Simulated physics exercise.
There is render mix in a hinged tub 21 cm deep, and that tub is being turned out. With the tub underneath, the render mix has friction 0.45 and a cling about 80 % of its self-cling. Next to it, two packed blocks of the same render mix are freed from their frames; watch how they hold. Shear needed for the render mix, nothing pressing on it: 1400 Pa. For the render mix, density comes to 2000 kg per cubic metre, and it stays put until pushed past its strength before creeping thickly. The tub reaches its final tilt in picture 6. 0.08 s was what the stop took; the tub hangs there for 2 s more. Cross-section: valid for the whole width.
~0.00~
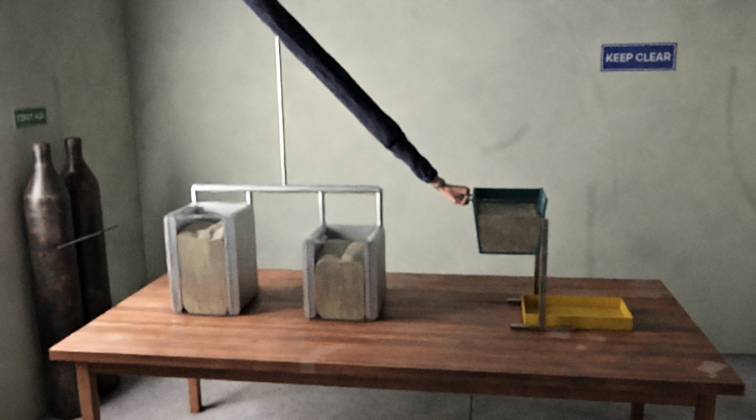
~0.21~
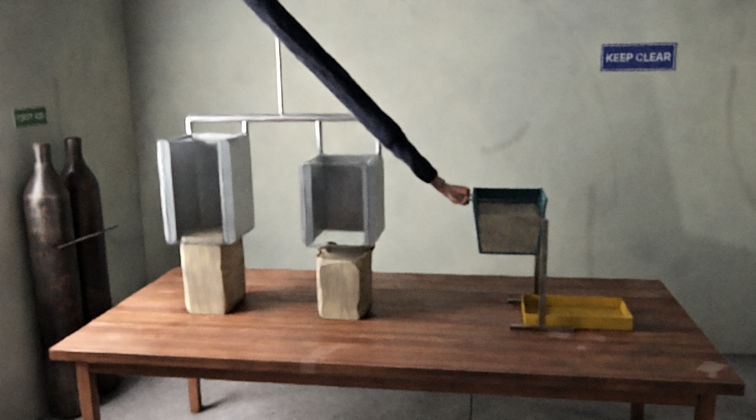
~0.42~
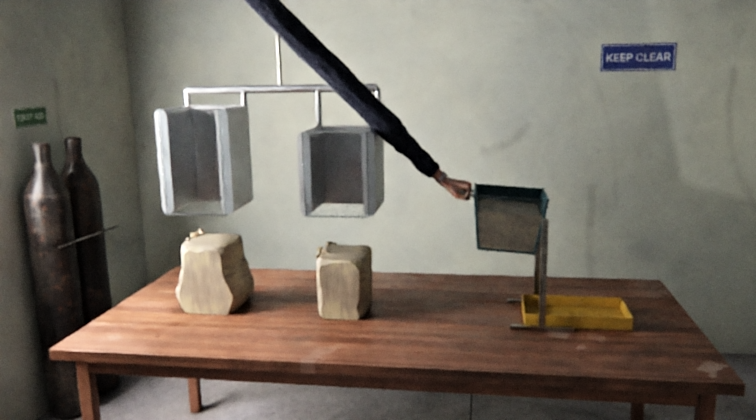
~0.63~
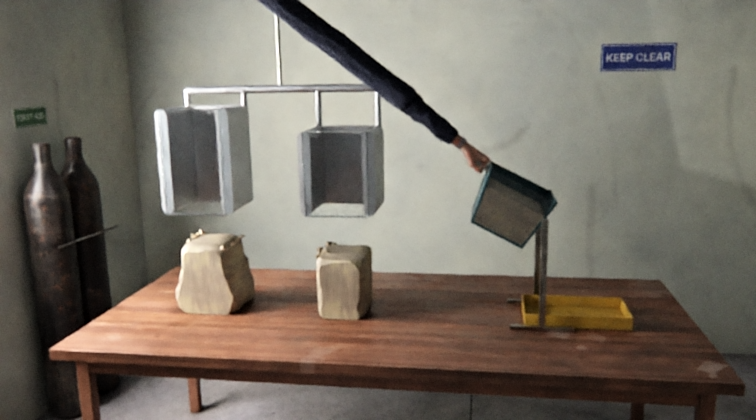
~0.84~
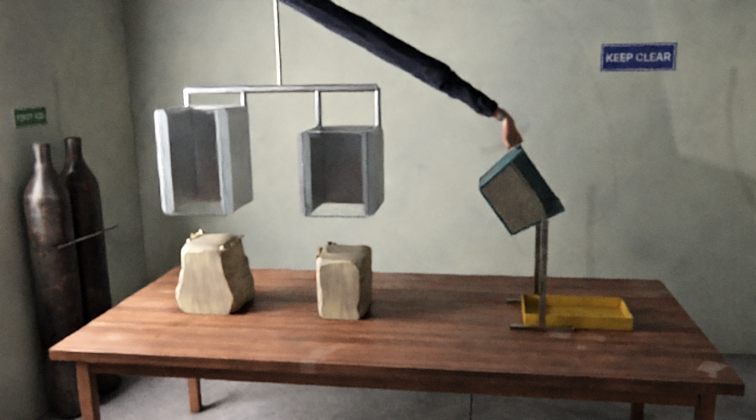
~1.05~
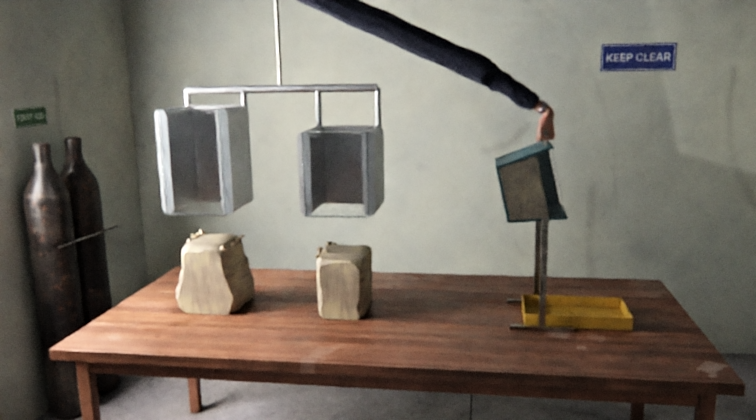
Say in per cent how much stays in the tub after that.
Close to 100 percent stays in.
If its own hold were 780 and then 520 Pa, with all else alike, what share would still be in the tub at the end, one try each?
Respectively 100 % and 70 %.
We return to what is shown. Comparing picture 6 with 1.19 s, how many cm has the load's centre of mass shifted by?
Shift: Some 0 cm.
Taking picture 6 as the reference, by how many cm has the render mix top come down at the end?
0 cm or so.
By 1.19 s, the tub is at 77 degrees and holds 100 %.
By 1.36 s, the tub is at 77 degrees and holds 100 %.
By 1.53 s, the tub is at 77 degrees and holds 100 %.
By 1.70 s, the tub is at 77 degrees and holds 100 %.
By 3.05 s, at the end, the tub is at 77 degrees and holds 100 %.
